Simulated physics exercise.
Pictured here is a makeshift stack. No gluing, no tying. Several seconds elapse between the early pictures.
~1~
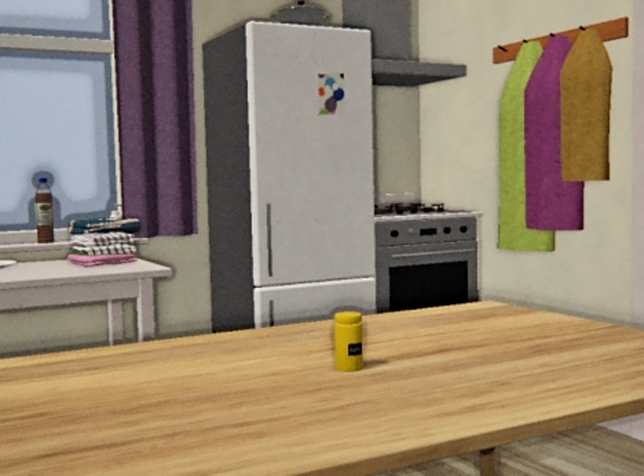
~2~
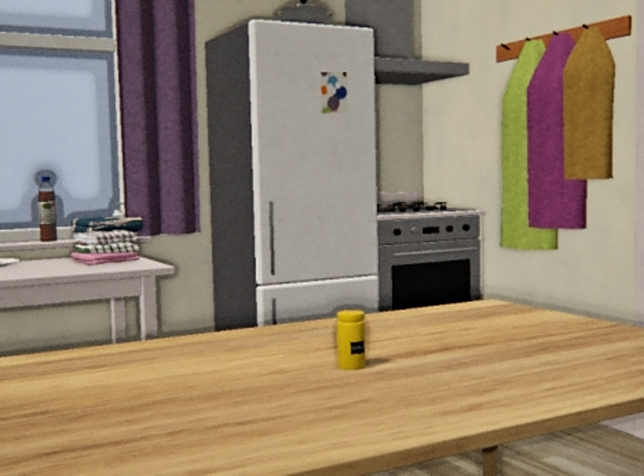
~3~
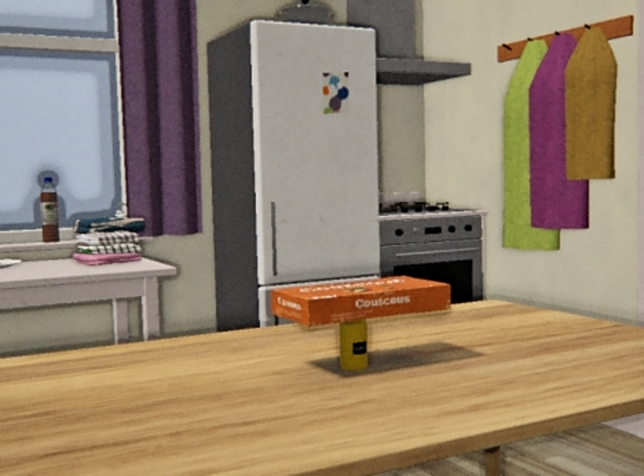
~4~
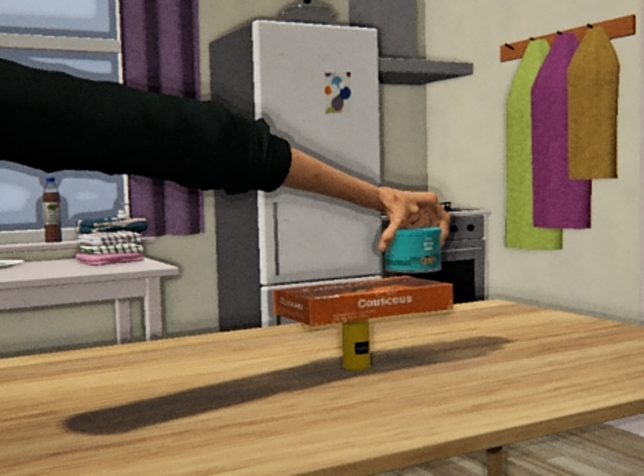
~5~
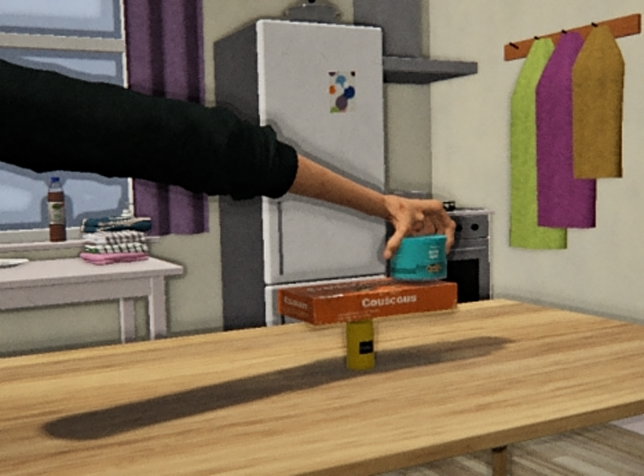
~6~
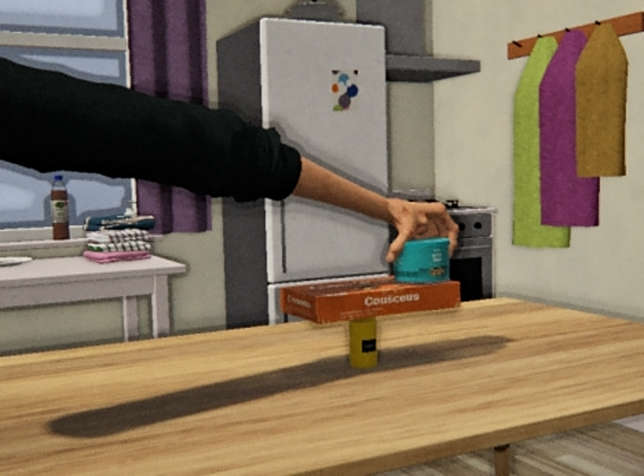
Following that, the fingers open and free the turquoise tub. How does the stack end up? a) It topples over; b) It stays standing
Option a: It topples over.
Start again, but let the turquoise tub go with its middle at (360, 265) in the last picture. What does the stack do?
After that, it remains intact.
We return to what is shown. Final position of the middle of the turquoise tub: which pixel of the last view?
Roughly pixel (530, 327) in the last picture.
Then, 0.30 s later than the last frame, turquoise tub now fallen; orange packet tilted by 36°.
Then, 0.50 s later than the last frame, orange packet tilted by 42°.
Then, 1.00 s later than the last frame, orange packet now fallen.
When it is over, fallen, turquoise tub and orange packet; yellow shaker as before. End places, in pixels of the last picture, turquoise tub near (530, 327). The stack loses its balance.
